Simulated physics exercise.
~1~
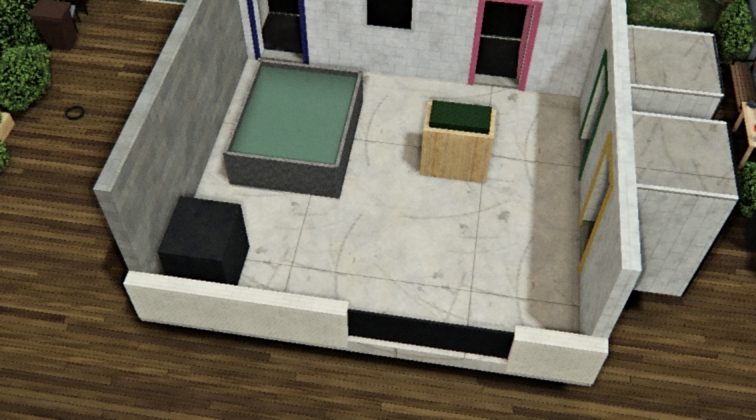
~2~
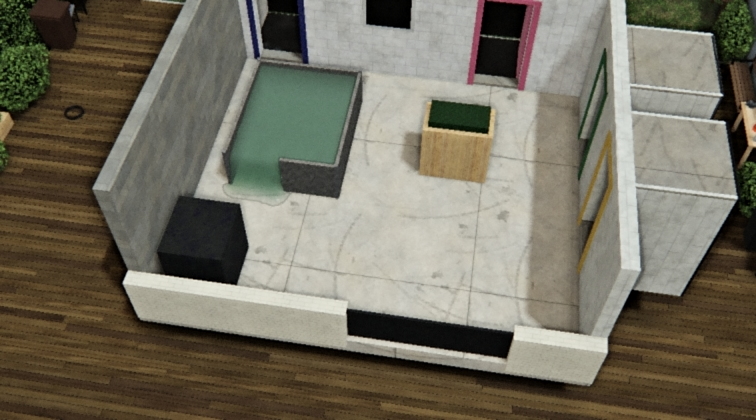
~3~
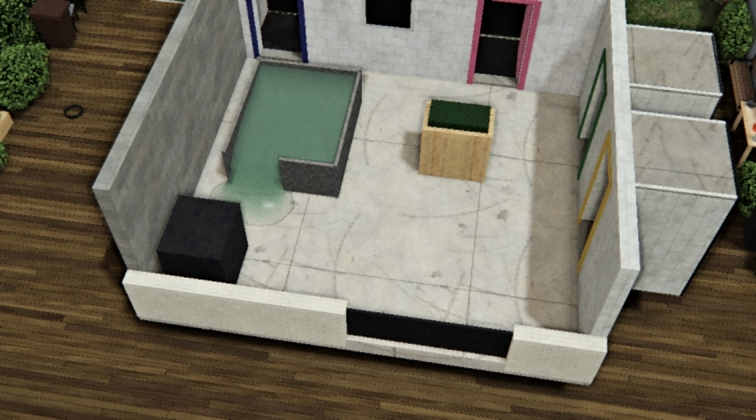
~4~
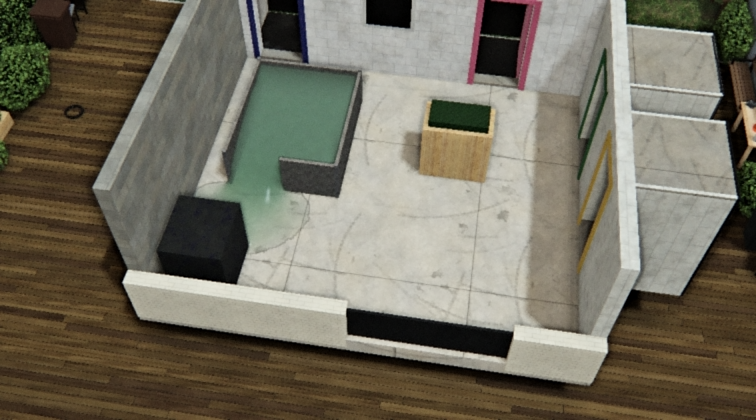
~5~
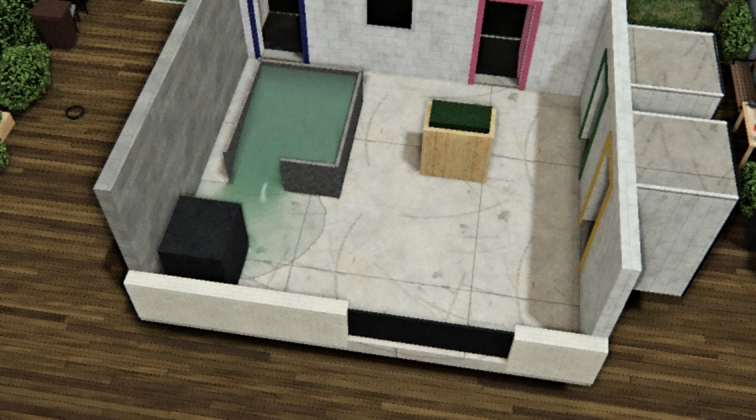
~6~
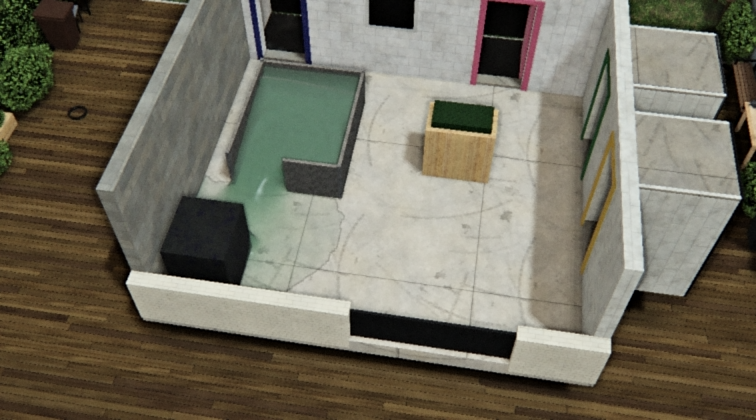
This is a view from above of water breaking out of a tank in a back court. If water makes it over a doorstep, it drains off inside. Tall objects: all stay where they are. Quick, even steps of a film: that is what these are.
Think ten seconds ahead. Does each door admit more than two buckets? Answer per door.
The yellow door: It does not; the pink door: It does; the green door: It does not; the blue door: It does.
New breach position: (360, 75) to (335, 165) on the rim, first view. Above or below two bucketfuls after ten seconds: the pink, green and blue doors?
Going through them, the pink one clears the cutoff, the green one clears the cutoff, the blue one falls below the cutoff.
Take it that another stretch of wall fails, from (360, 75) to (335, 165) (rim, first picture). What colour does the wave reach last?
Answer: The blue-painted one.
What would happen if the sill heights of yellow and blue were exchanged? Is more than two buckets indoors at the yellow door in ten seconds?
As far as I can tell, the yellow one overshoots.
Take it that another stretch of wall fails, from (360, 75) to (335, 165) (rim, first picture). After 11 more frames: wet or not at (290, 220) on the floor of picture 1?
At that place: No water.
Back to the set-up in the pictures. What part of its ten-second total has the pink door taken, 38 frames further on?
Roughly 0 per cent.
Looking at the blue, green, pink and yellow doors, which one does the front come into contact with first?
Looks like the blue-painted one gets there first.
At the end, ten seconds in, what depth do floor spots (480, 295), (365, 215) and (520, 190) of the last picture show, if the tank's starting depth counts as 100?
Going place by place: 16 %, 4 % and 12 %.
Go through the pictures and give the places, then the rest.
The first picture shows still water in the water tank at (296, 113).
In the second picture, the front is at (283, 198), out from the gap at (257, 174).
In the third picture, water pours out at (257, 175) and has run to (276, 219).
In the fourth picture, water pours out at (257, 176) and has run to (257, 249).
In the fifth picture, water pours out at (258, 177) and has run to (254, 273).
In the sixth picture, the front is at a hidden place, out from the gap at (260, 177).
A moment on, water covers 15 % of the floor; the yellow door not reached, the pink door not reached, the green door not reached, the blue door not reached.
Next, water covers 30 % of the floor; the yellow door not reached, the pink door not reached, the green door not reached, the blue door not reached.
Then, water covers 50 % of the floor; the yellow door not reached, the pink door not reached, the green door not reached, the blue door under two buckets in.
Later, water covers 85 % of the floor; the yellow door wet at the sill, nothing in, the pink door not reached, the green door wet at the sill, nothing in, the blue door far over two buckets in.
In the end, water covers 95 % of the floor; the yellow door wet at the sill, nothing in, the pink door over two buckets in, the green door under two buckets in, the blue door far over two buckets in.
